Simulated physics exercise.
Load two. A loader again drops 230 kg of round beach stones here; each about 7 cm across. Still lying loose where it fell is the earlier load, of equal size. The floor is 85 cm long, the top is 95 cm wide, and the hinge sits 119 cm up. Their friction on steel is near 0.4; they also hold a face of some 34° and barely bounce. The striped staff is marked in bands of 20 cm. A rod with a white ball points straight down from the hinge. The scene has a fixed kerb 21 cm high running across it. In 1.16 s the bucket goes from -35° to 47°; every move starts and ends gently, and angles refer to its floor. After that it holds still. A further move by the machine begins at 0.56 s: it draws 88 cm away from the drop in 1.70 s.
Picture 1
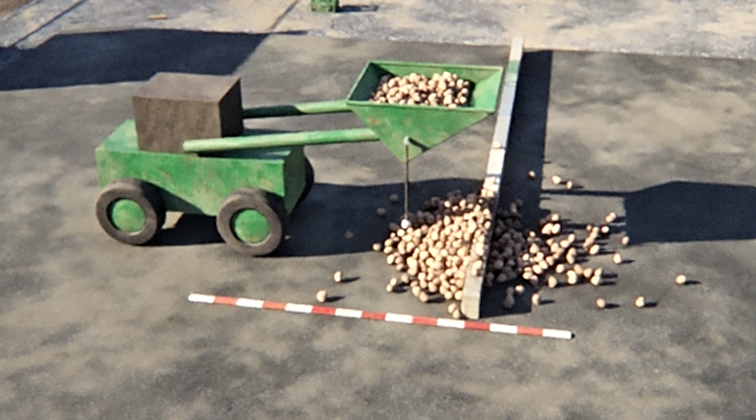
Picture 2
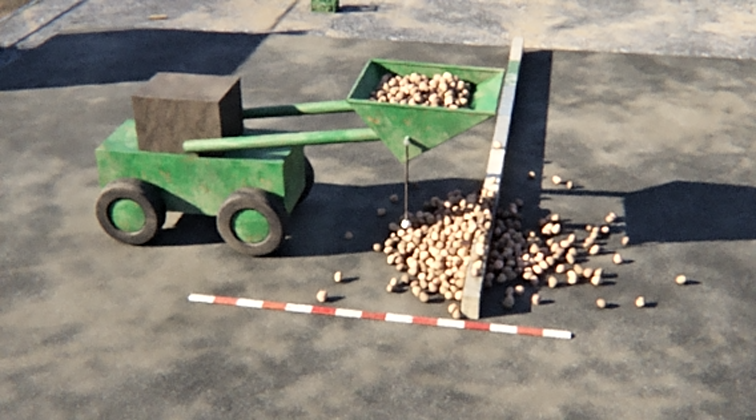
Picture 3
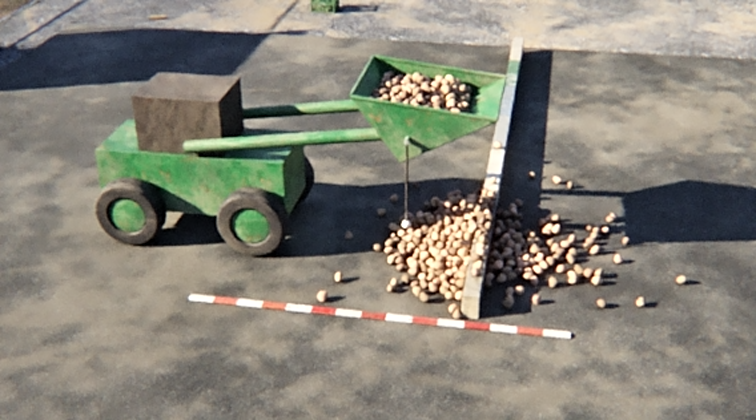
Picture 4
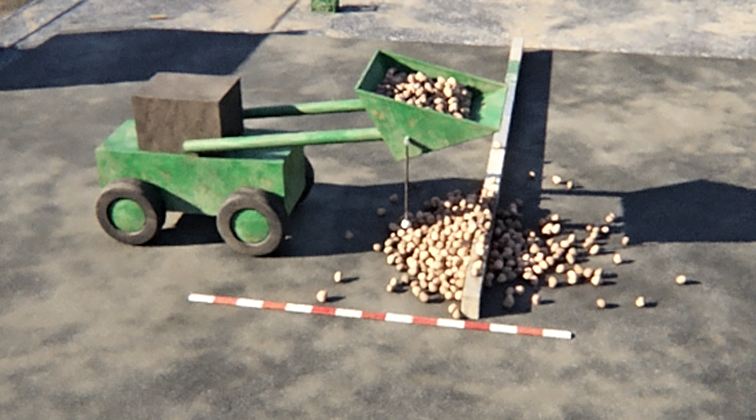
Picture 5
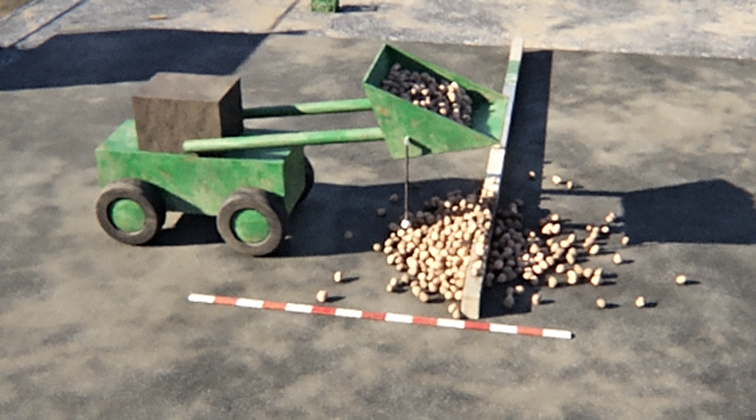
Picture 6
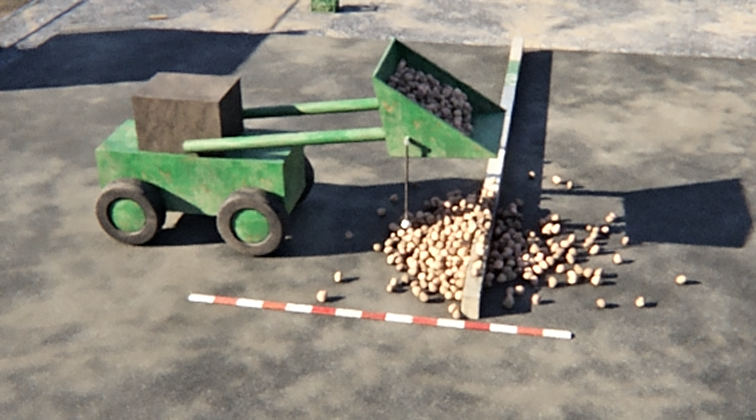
A green loader standing still on tarmac, tilting its raised bucket of round stones rightward above a loose pile straddling a kerb.
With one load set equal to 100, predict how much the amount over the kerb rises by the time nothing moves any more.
It rises by roughly 19 percent.
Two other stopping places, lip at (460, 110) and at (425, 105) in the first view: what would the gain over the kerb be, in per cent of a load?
I'd expect near 0 per cent first and near 0 per cent next.
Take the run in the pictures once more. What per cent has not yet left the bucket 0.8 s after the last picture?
Estimate: 15 % remaining inside, roughly.
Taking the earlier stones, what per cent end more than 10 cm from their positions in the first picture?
I'd put it at about 20 per cent.
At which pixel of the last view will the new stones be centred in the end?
Middle: Approx. (449, 232) px.
Then, 0.4 s after the last picture the floor is at 34°; in per cent of one load, 96 in the bucket, 78 on this side of the kerb, 25 over the kerb; the foremost stones are at (624, 255).
Then, 0.8 s after the last picture the floor is at 47°; in per cent of one load, 15 in the bucket, 151 on this side of the kerb, 34 over the kerb; the foremost stones are at (624, 255).
Then, 2.2 s after the last picture the floor is at 47°; in per cent of one load, 0 in the bucket, 155 on this side of the kerb, 44 over the kerb; the foremost stones are at (624, 255).
Then, 4.7 s after the last picture the floor is at 47°; in per cent of one load, 0 in the bucket, 155 on this side of the kerb, 44 over the kerb; the foremost stones are at (624, 255). Net gain over the kerb, 19.
